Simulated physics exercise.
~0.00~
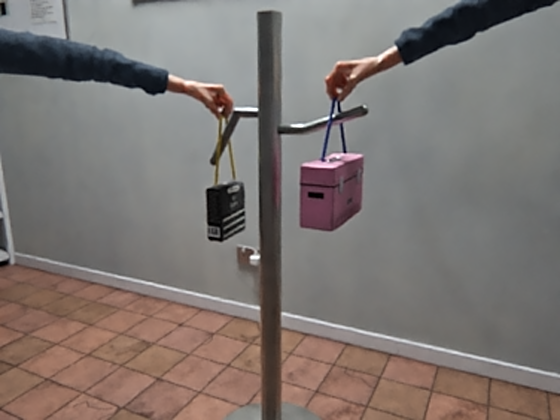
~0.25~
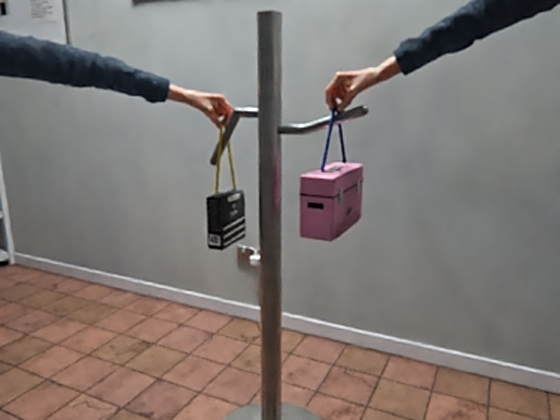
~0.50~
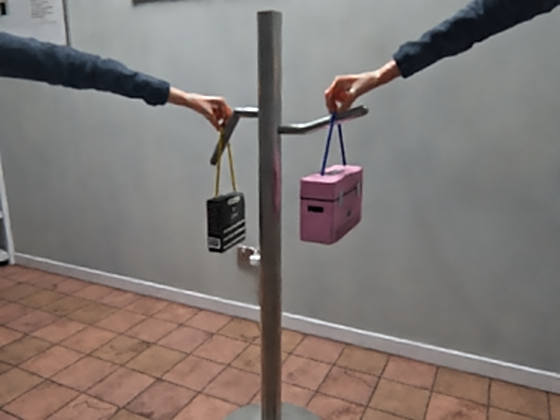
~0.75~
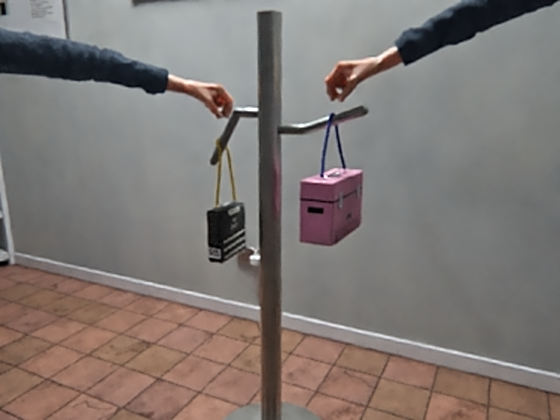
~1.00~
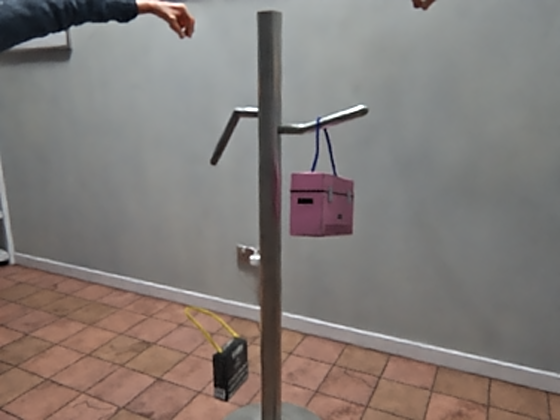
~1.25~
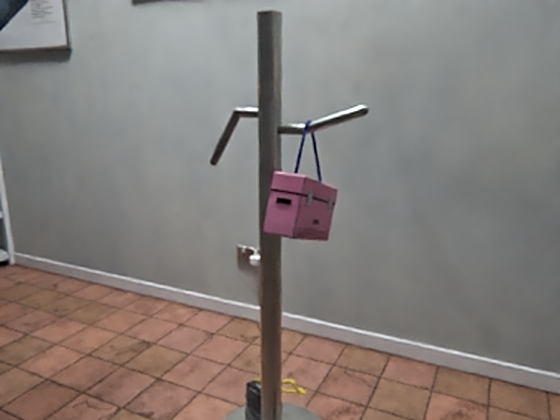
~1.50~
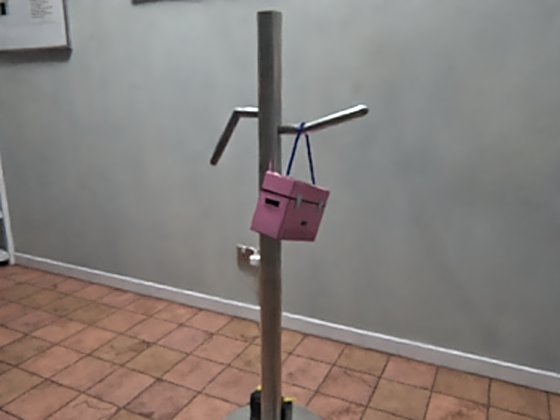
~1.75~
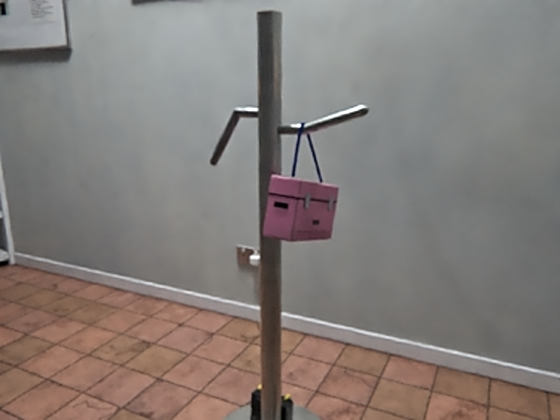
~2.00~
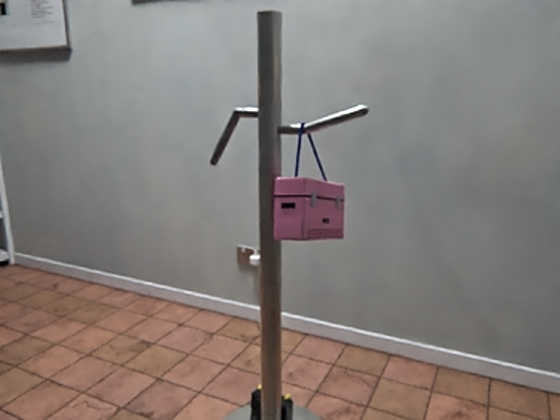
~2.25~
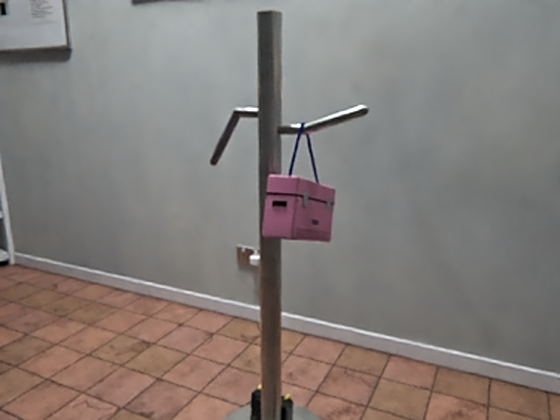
Black pouch dropping from the left peg of a metal stand after two hands release, pink case swinging but staying hung.
